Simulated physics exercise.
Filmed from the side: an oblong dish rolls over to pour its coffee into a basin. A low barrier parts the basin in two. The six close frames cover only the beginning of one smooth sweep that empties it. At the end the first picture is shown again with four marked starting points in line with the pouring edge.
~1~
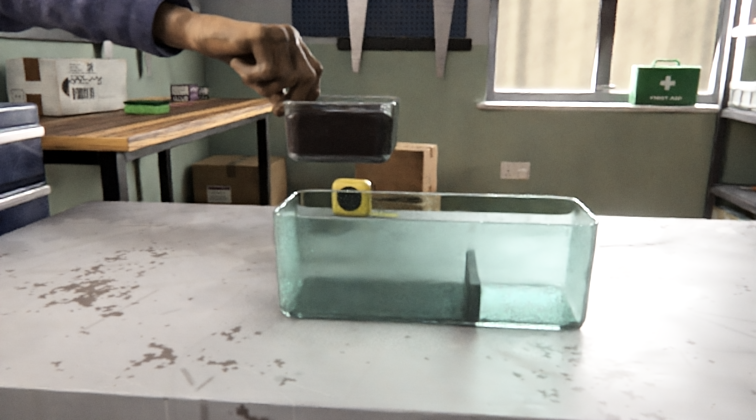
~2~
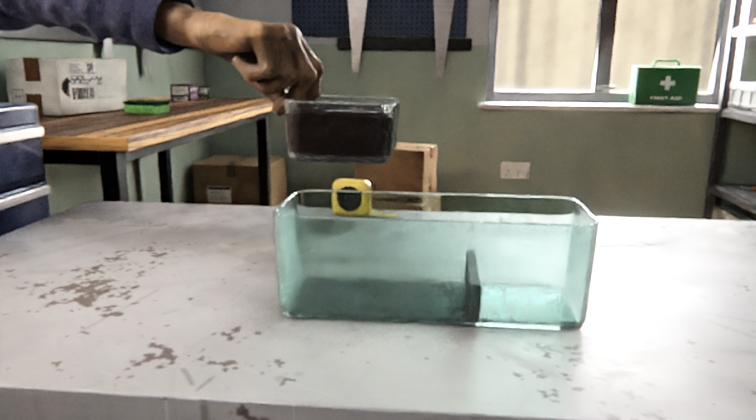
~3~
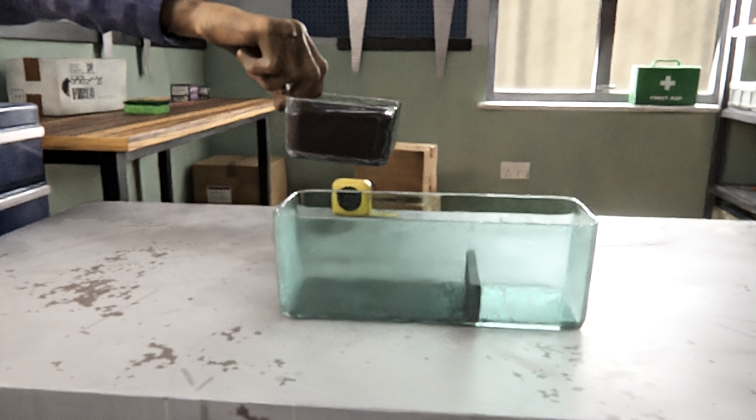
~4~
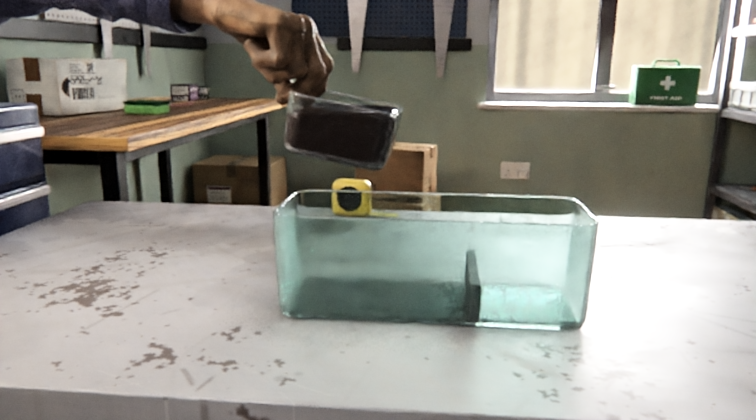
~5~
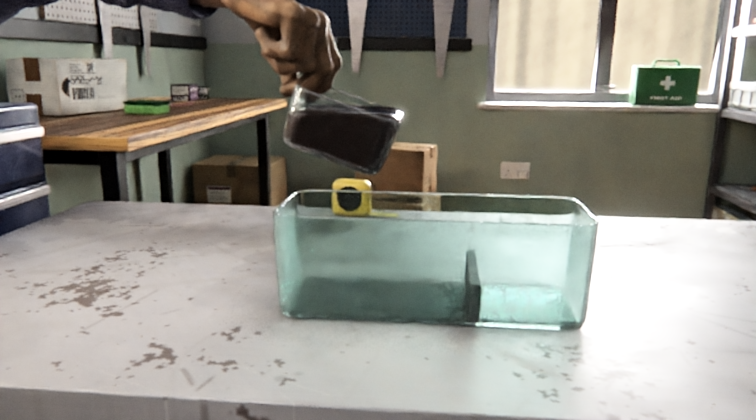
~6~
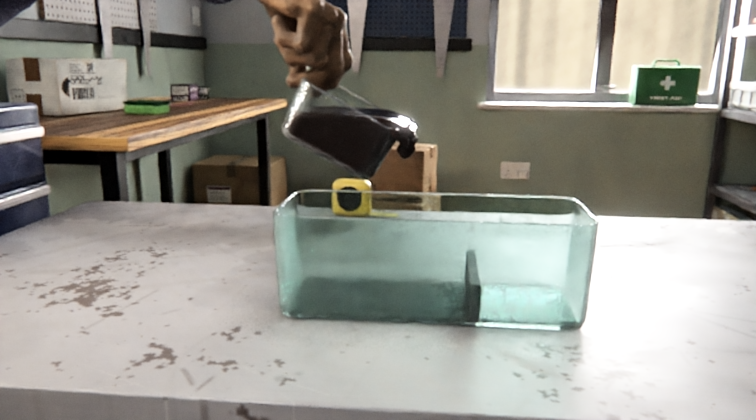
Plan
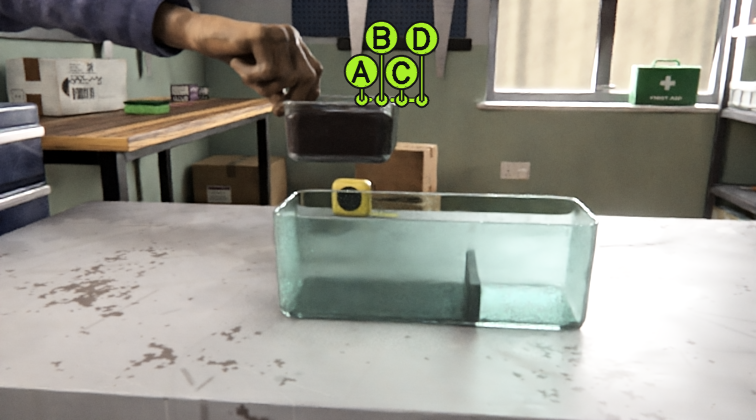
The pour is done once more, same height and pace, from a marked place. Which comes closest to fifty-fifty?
Best: D.
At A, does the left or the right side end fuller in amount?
More ends on the left.
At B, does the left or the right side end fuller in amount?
The left side.
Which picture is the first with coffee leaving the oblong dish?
Picture 5.
In lime, A at (361, 99); B at (381, 99); C at (401, 100); D at (421, 100).
Choosing A, about 96 % ends left of the wall and 4 % right of it.
Choosing B, about 97 % ends left of the wall and 3 % right of it.
Choosing C, about 91 % ends left of the wall and 9 % right of it.
Choosing D, about 47 % ends left of the wall and 53 % right of it.
